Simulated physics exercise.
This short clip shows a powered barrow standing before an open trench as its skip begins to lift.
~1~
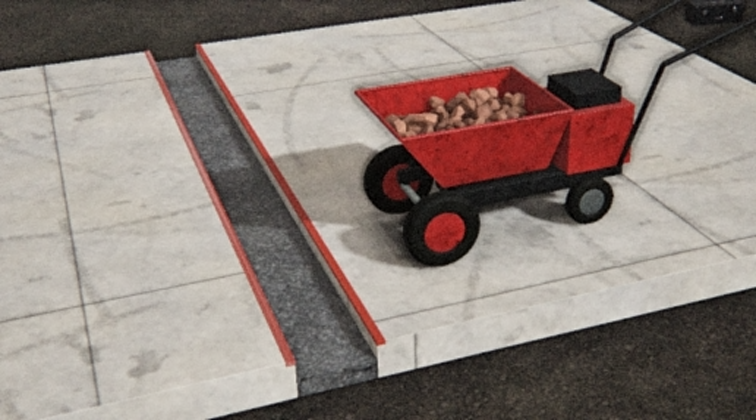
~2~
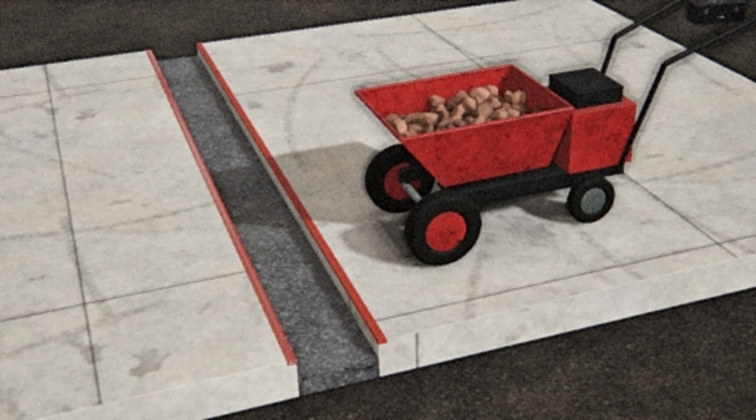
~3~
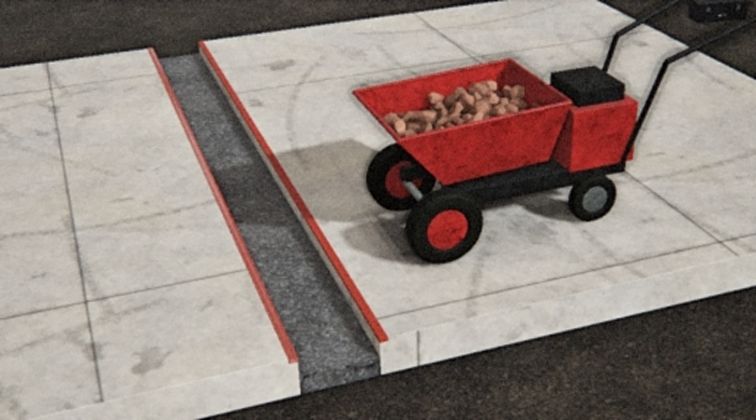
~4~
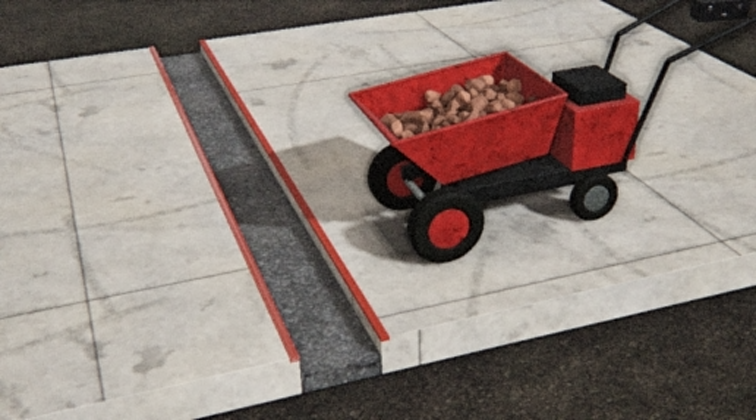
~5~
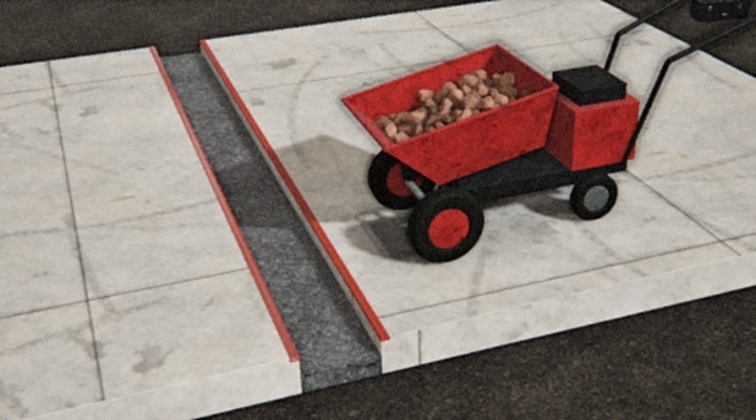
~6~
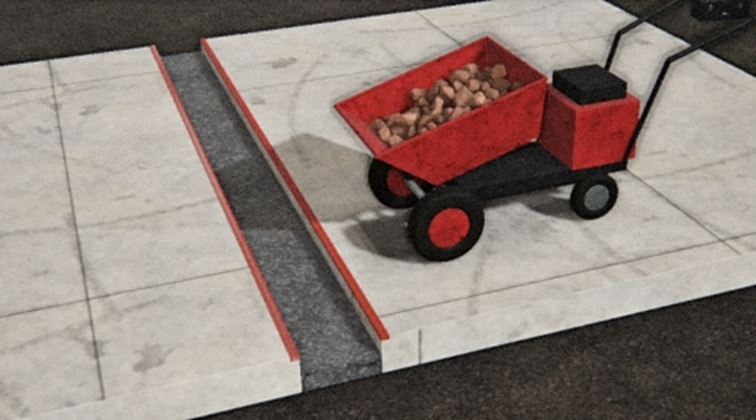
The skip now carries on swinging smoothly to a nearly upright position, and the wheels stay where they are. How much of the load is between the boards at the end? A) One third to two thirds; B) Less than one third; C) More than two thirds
The answer is C.
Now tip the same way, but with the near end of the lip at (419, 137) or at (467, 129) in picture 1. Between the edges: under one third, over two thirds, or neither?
In the first case over two thirds, in the second case in the middle band.
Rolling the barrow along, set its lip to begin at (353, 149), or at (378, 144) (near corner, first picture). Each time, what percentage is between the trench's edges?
About 30 per cent, then about 60 per cent.
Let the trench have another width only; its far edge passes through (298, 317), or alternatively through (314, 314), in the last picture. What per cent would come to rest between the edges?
I'd expect close to 60 in a hundred and then close to 40 in a hundred.
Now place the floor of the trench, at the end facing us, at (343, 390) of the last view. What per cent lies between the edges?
It works out to some 100 per cent.
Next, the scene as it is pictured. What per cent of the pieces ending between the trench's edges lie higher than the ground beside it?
35 in a hundred.
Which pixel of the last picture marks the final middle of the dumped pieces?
Close to (285, 259).
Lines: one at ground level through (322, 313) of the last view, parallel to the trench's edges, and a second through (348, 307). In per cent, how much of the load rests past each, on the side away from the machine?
Respectively 50 and 80 %.
Shortly afterwards, skip tipped steeply; the whole lot in the skip.
Next, skip tipped right over; the bulk in the skip; a little in or heaped over the trench; only a few falling.
Some moments later, skip tipped right over; near a quarter in the skip; the bulk in or heaped over the trench; a little beyond it.
In the end, skip tipped right over; a little in the skip; the bulk in or heaped over the trench; a little beyond it.
